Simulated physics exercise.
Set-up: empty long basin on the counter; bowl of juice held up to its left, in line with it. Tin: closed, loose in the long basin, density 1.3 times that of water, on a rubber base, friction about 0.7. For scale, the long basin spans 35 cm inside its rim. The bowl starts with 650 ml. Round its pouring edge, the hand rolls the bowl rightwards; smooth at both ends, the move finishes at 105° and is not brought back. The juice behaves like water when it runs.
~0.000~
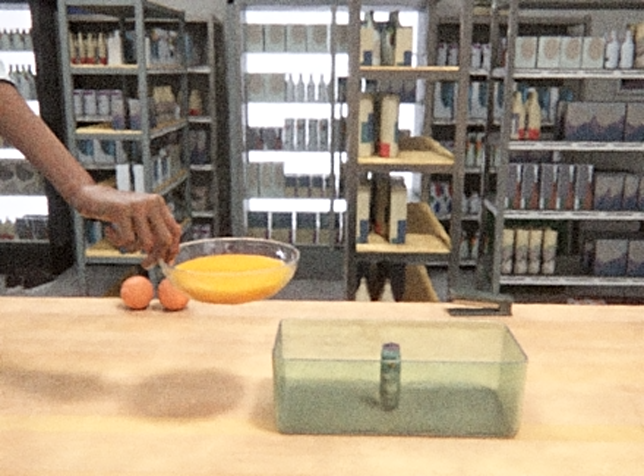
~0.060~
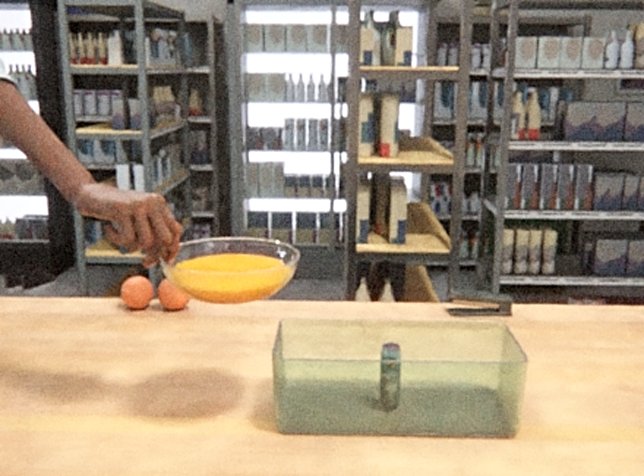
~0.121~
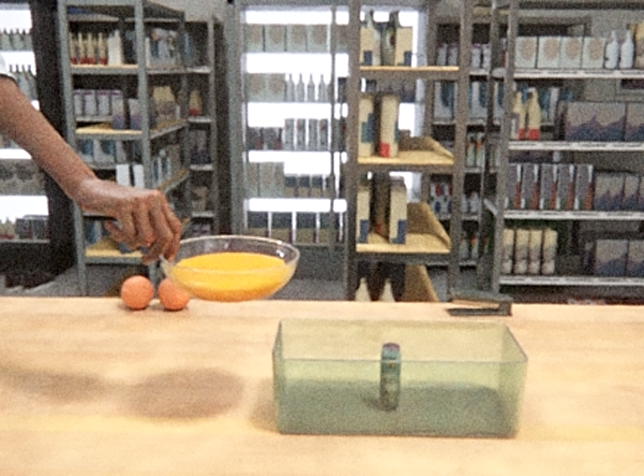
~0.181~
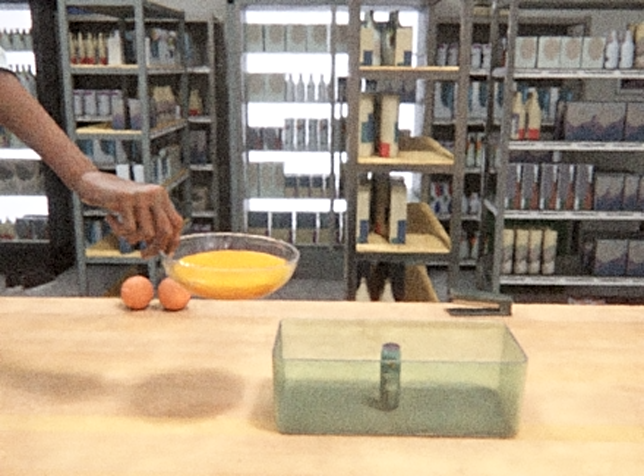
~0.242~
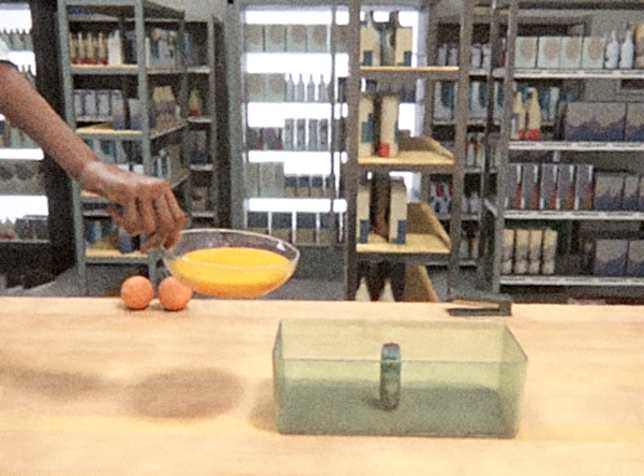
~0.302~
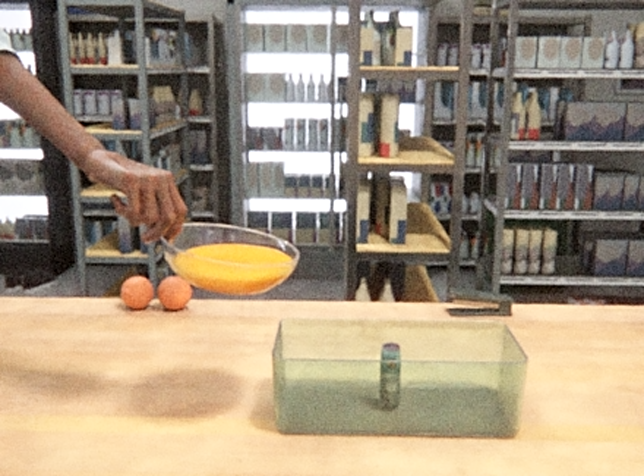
A hand reaching in from the left holds a clear glass bowl of orange-yellow juice above a pale wooden counter, seen from the front by a still camera in a room lined with stocked shelves. Two orange round objects sit behind the bowl, and a translucent green basin with a small dark tin inside stands to the right. The bowl stays nearly level at first, then the hand slowly tilts it slightly rightwards.
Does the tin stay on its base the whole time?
Yes, it stays upright.
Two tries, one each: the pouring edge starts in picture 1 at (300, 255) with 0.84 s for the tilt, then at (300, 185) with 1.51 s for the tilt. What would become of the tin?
Trial 1 - tin tips; trial 2 - tin stays standing.
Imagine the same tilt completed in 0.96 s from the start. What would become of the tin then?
Outcome - the tin comes down.
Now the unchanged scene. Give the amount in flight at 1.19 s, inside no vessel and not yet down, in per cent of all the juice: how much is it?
About 5 percent.
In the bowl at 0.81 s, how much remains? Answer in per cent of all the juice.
Near 40 in a hundred.
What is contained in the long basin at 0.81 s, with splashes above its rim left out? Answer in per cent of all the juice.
Some 18 per cent.
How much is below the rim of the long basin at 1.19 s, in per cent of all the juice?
Reading: Approx. 94 %.
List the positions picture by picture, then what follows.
The first picture shows tilt 0°; pouring edge (299, 257); surface from (171, 269) to (292, 270); the long basin's rim runs from (276, 338) to (516, 342); the tin's top is at (391, 349).
The second picture shows tilt 0°; pouring edge (299, 257); surface from (171, 268) to (292, 270).
The third picture shows tilt 2°; pouring edge (299, 257); surface from (171, 266) to (292, 269).
The fourth picture shows tilt 4°; pouring edge (298, 257); surface from (172, 263) to (292, 268).
The fifth picture shows tilt 7°; pouring edge (298, 257); surface from (173, 260) to (293, 265).
The sixth picture shows tilt 10°; pouring edge (298, 257); surface from (173, 256) to (294, 261).
By 0.81 s the tilt is 59° and 40 per cent is still to pour; the tin stands where it began.
By 1.19 s the tilt is 94° and 0 per cent is still to pour; the tin stands where it began.
By 1.58 s the tilt is 105° and 0 per cent is still to pour; the tin stands where it began.
By 2.01 s the tilt is 105° and 0 per cent is still to pour; the tin stands where it began.
At rest the tin stands where it began.
